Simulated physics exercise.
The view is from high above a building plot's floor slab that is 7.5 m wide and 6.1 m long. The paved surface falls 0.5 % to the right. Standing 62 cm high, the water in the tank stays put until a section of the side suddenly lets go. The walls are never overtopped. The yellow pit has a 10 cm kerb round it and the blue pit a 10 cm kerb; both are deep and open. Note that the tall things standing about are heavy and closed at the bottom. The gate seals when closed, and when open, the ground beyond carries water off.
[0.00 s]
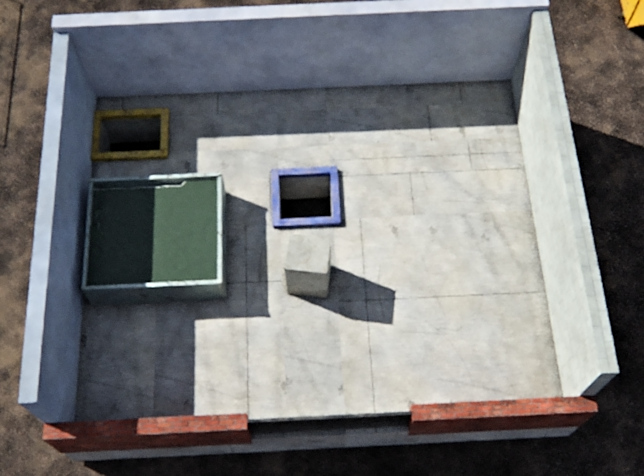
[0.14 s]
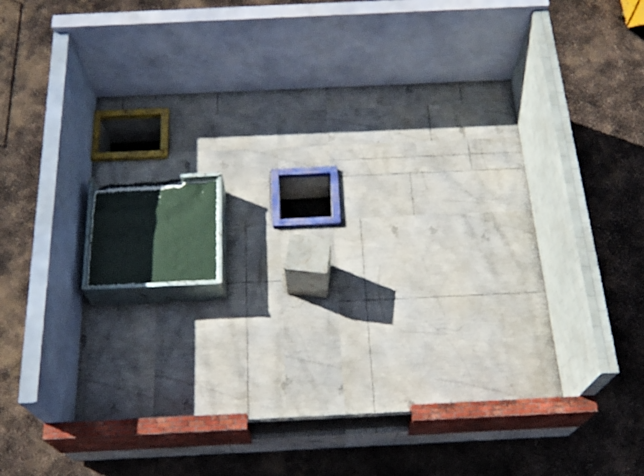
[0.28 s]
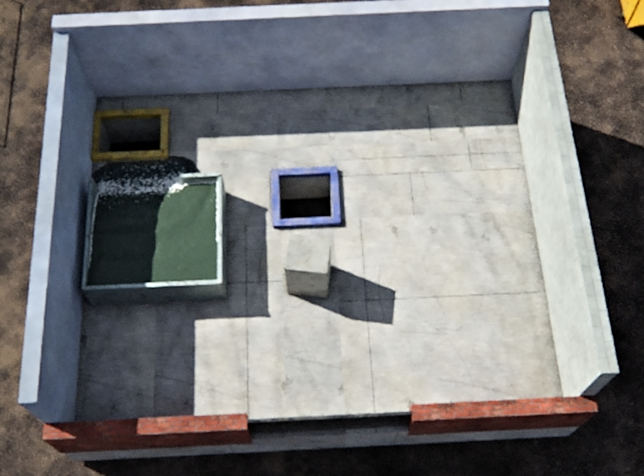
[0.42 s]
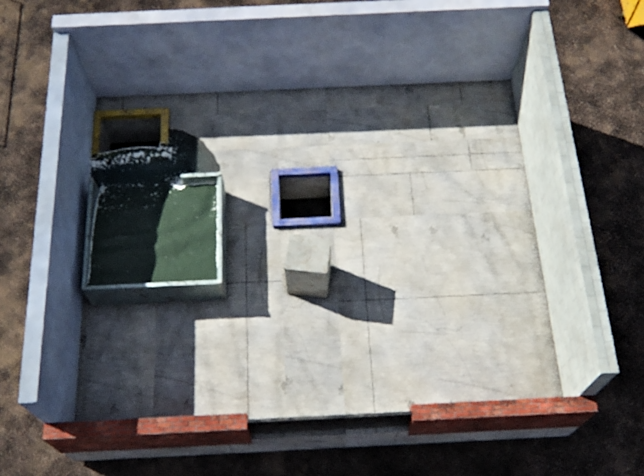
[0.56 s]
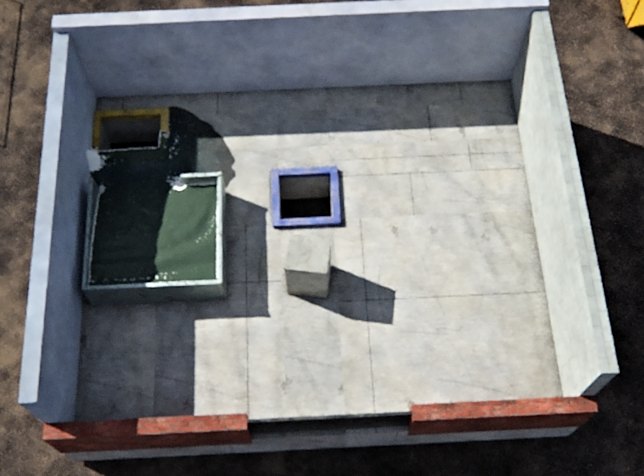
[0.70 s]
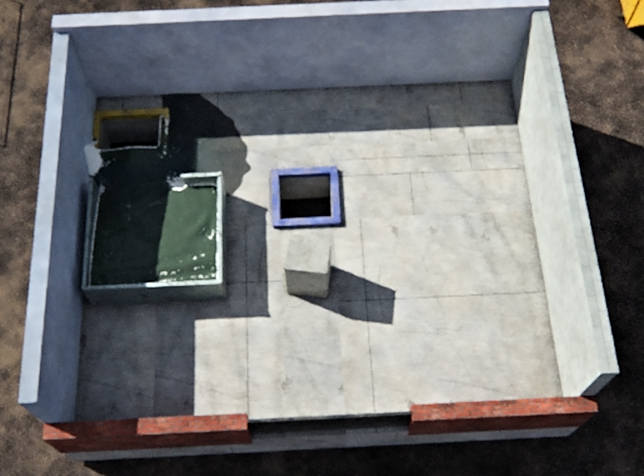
The video shows a walled floor slab with a green-looking water tank, a yellow-rimmed pit and a blue-rimmed pit; water pours from the tank's far side, reaches the yellow rim and spreads around it in a widening dark sheet.
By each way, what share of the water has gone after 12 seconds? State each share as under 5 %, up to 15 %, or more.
For the gateway, the share is under 5 %. For the yellow pit, the share is above 15 %. For the blue pit, the share is less than 5 %.
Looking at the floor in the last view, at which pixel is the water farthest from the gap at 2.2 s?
Around pixel (385, 92).
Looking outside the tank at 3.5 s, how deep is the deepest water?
I'd say near 22 centimetres.
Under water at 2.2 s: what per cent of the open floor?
Covered: Roughly 15 per cent.
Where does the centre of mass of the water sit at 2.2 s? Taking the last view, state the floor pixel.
(166, 209).
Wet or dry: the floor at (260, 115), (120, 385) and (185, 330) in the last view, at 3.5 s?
In that order: Wet, under water, still dry.
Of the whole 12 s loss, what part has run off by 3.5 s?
90 %.
After 1.4 s water covers 10 % of the floor and is deepest (44 cm) near (93, 165); gone so far, the gateway 0 %, the yellow pit 15 %, the blue pit 0 %.
After 2.2 s water covers 15 % of the floor and is deepest (34 cm) near (93, 165); gone so far, the gateway 0 %, the yellow pit 26 %, the blue pit 0 %.
After 3.5 s water covers 35 % of the floor and is deepest (22 cm) near (103, 164); gone so far, the gateway 0 %, the yellow pit 34 %, the blue pit 0 %.
After 7.0 s water covers 50 % of the floor and is deepest (12 cm) near (124, 163); gone so far, the gateway 0 %, the yellow pit 39 %, the blue pit 0 %.
After 12.0 s water covers 80 % of the floor and is deepest (8 cm) near (552, 385); gone so far, the gateway 0 %, the yellow pit 39 %, the blue pit 0 %.
